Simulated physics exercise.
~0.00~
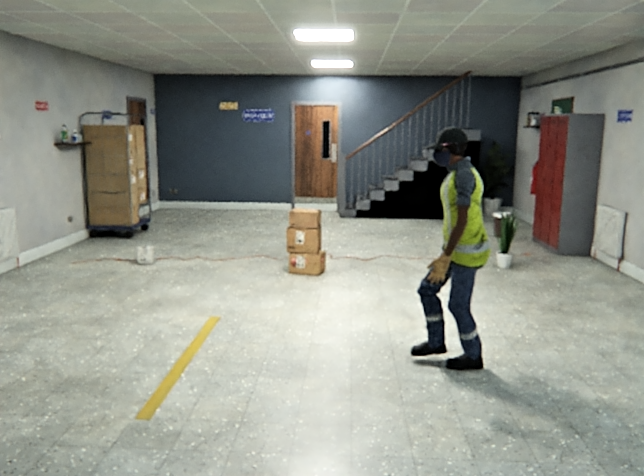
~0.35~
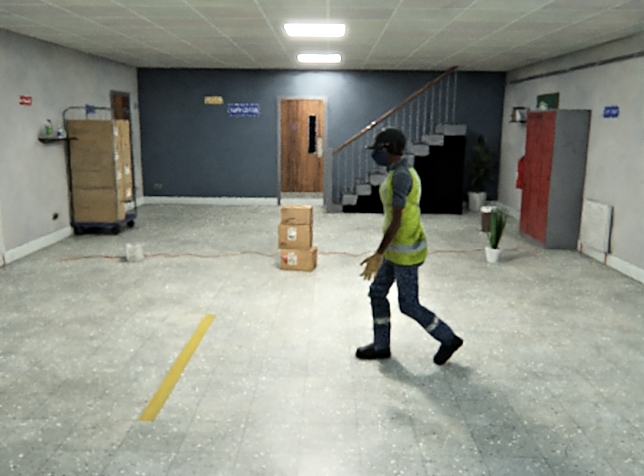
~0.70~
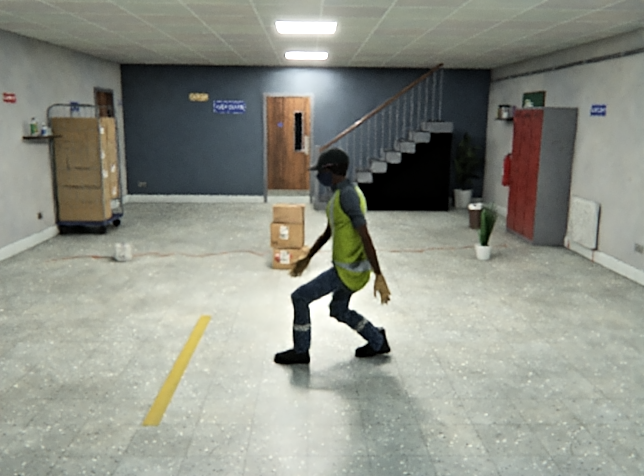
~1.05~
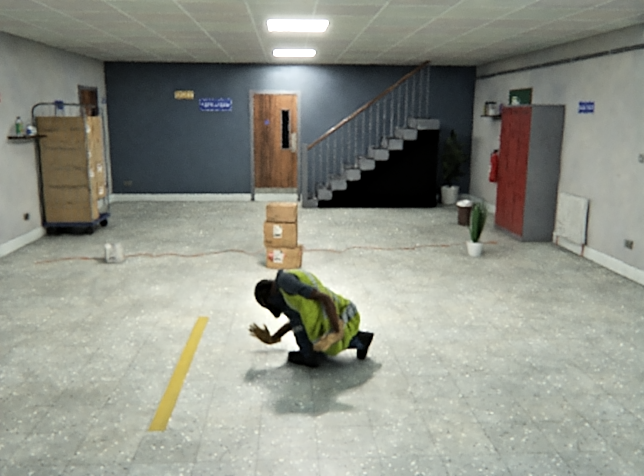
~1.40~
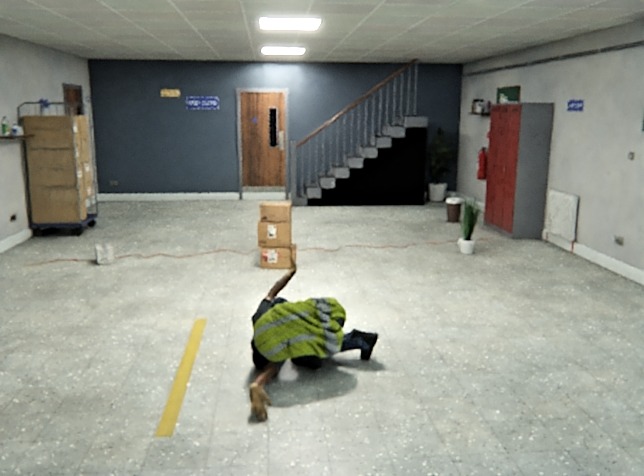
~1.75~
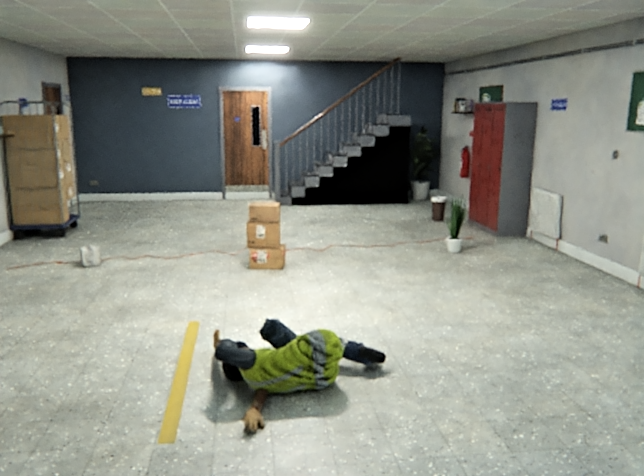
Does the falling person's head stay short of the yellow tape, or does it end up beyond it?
The person's head stays short of the yellow tape, coming down on the floor just to the right of it.
